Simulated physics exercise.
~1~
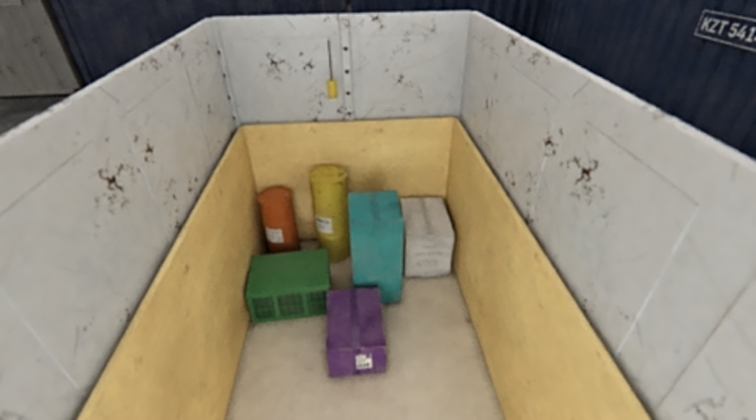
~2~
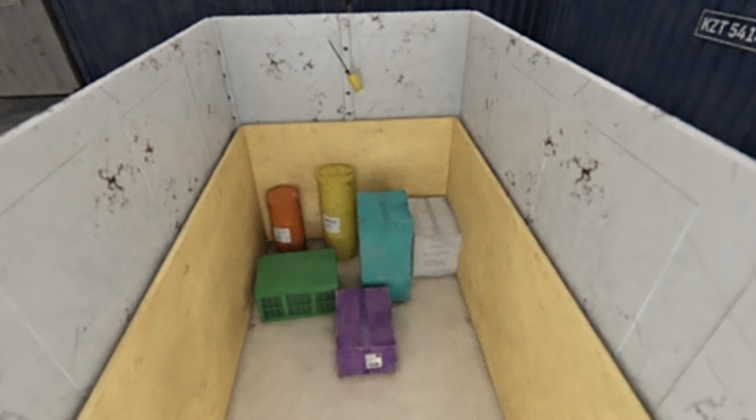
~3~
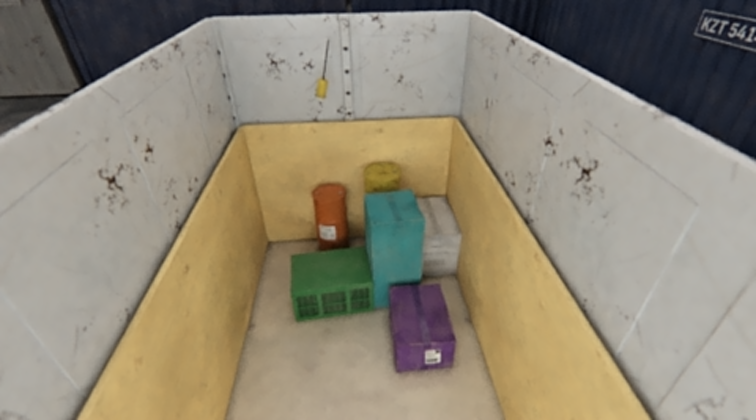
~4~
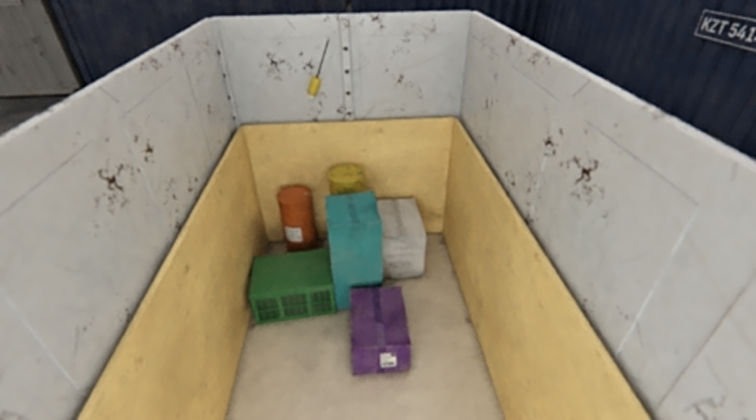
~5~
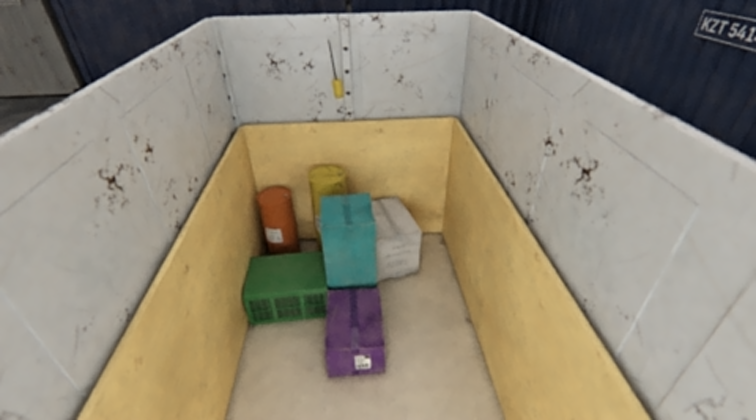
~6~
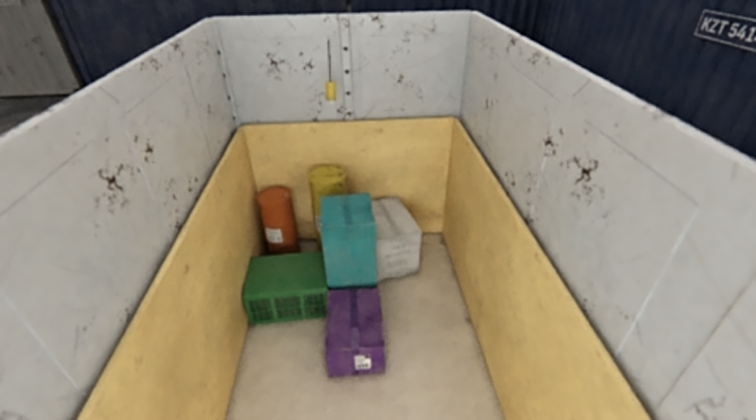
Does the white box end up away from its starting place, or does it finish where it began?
It ends up away from its starting place, further to the left, while the green chest and the orange drum finish about where they began.
